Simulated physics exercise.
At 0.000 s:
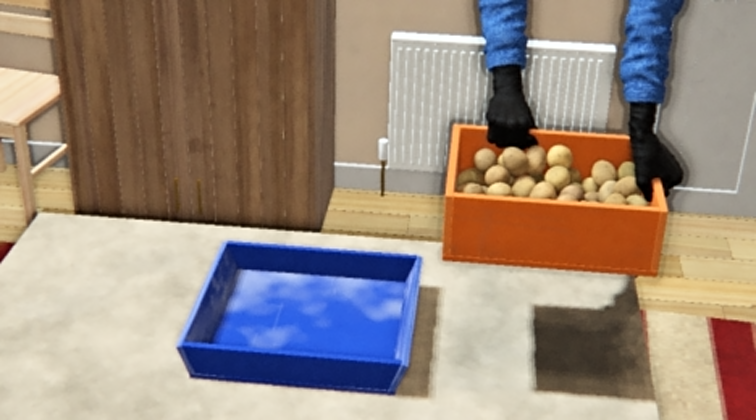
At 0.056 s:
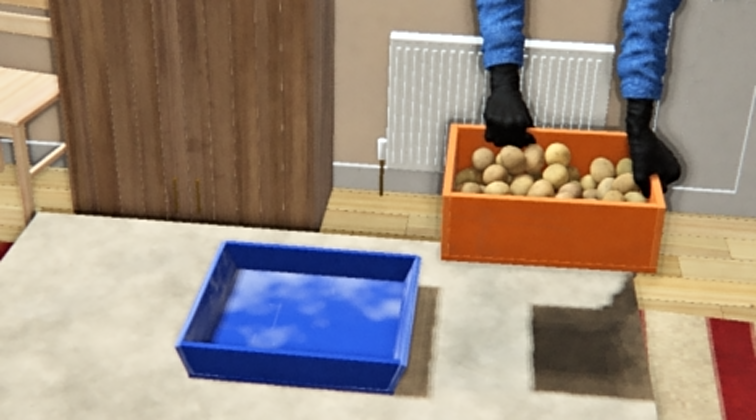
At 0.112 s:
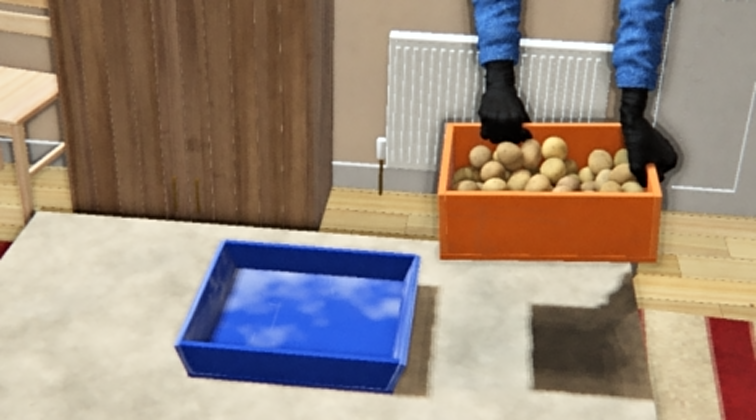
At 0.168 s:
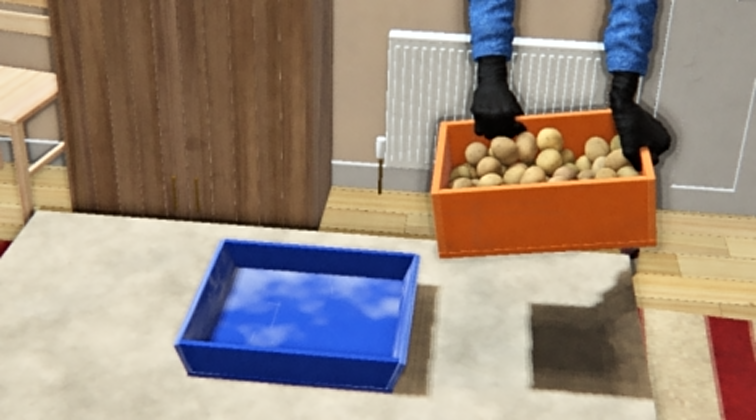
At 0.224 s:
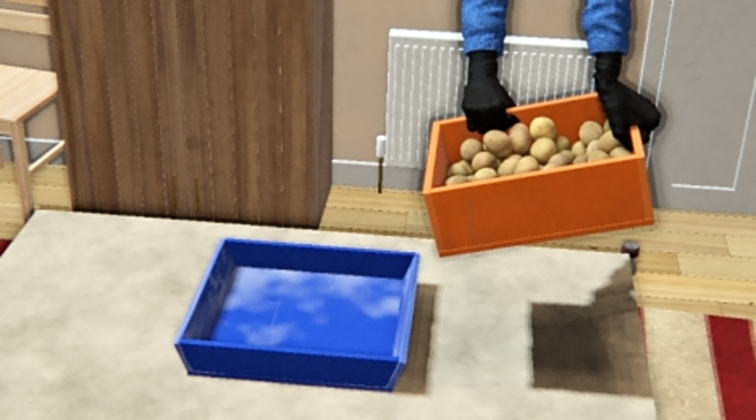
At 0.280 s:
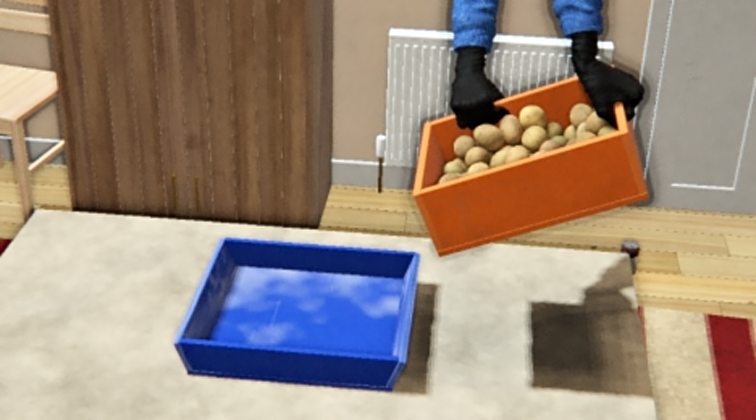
An orange crate of round potato-like objects rises slightly and tilts leftward in gloved hands.
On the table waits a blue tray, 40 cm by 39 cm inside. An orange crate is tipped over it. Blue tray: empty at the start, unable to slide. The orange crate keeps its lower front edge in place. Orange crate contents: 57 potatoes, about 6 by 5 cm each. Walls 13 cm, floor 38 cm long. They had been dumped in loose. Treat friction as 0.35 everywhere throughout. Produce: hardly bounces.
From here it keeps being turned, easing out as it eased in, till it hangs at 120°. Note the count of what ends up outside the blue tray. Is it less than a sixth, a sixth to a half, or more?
Bet you below a single sixth ends up outside.
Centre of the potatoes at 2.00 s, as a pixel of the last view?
Estimated centre in the last picture: (277, 312).
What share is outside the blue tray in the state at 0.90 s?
Share at that moment: About 0 %.
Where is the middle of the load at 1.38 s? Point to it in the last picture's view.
Centre estimate - approximately (277, 311).
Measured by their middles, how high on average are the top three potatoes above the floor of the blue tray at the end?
I'd say near 7 cm.
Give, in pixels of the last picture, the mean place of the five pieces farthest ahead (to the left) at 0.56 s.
Their centre is around (409, 175).
After 0.56 s, tilt 71°; 57 still in the orange crate.
After 0.90 s, tilt 117°; 22 still in the orange crate, 14 in the blue tray, 1 outside the blue tray and 20 in the air.
After 1.38 s, tilt 120°; 55 in the blue tray and 2 outside the blue tray.
Final count (at 2.00 s), 55 in the blue tray and 2 outside the blue tray. Asked share, 2 of 57, 4 per cent.
